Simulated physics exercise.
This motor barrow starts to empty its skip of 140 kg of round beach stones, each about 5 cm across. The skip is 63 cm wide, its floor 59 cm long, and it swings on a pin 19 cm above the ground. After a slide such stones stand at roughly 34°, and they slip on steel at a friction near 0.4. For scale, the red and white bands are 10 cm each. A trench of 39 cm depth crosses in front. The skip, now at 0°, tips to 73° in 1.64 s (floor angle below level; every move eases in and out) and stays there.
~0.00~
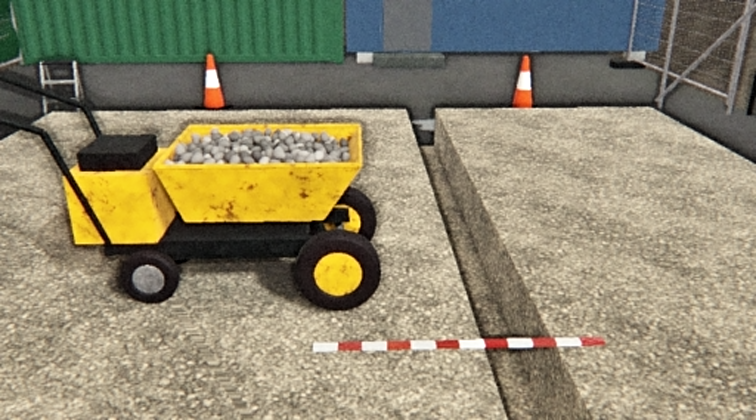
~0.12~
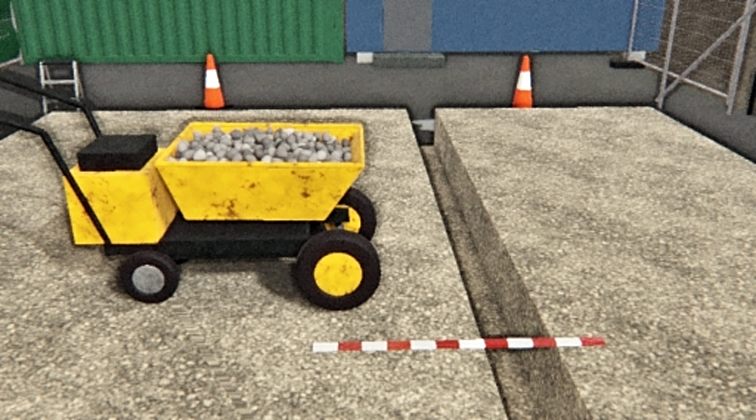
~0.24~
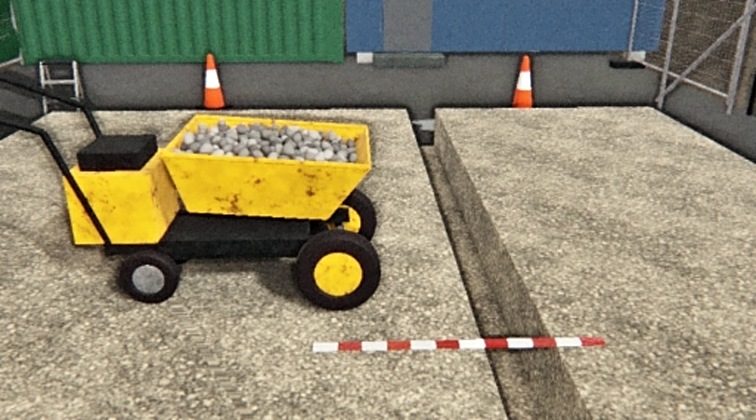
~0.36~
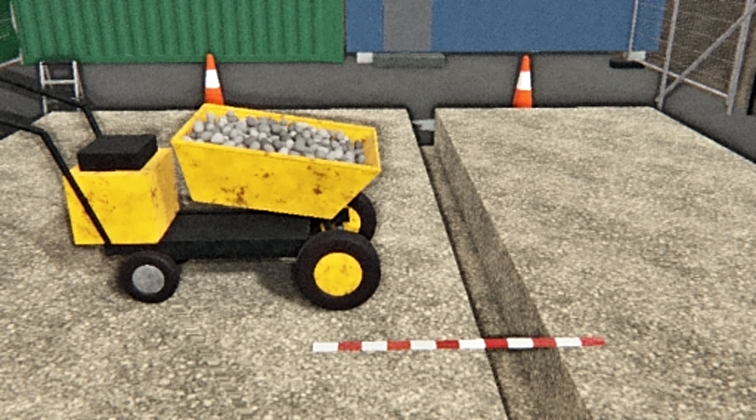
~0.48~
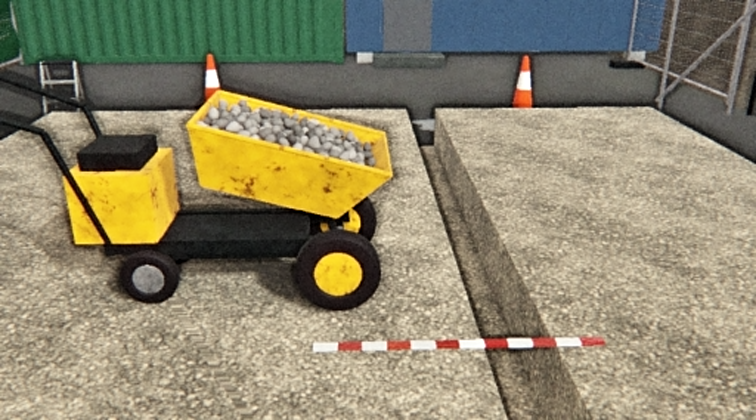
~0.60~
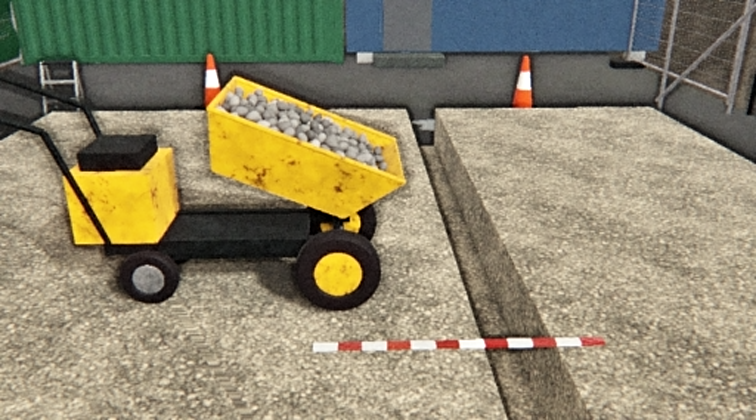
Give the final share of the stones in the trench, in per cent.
Roughly 96 per cent ends in the trench.
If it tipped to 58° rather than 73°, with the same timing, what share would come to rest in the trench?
It would be near 65 per cent.
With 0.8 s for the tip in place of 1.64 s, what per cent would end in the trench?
Then about 80 per cent.
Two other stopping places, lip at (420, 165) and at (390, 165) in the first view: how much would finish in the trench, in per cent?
First some 45, then 70 per cent.
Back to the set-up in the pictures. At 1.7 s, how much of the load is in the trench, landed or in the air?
Some 60 per cent.
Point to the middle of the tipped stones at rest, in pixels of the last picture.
Near (488, 324).
After 1.2 s the floor is at 62°; 96 % in the skip, 3 % short of the trench, 1 % in the trench; the foremost stones are at (482, 259).
After 1.7 s the floor is at 73°; 37 % in the skip, 2 % short of the trench, 58 % in the trench, 3 % past the trench; the foremost stones are at (577, 262).
After 2.1 s the floor is at 73°; 16 % in the skip, 1 % short of the trench, 78 % in the trench, 4 % past the trench; the foremost stones are at (644, 266).
After 4.0 s the floor is at 73°; 0 % in the skip, 96 % in the trench, 4 % past the trench; the foremost stones are at (678, 270).
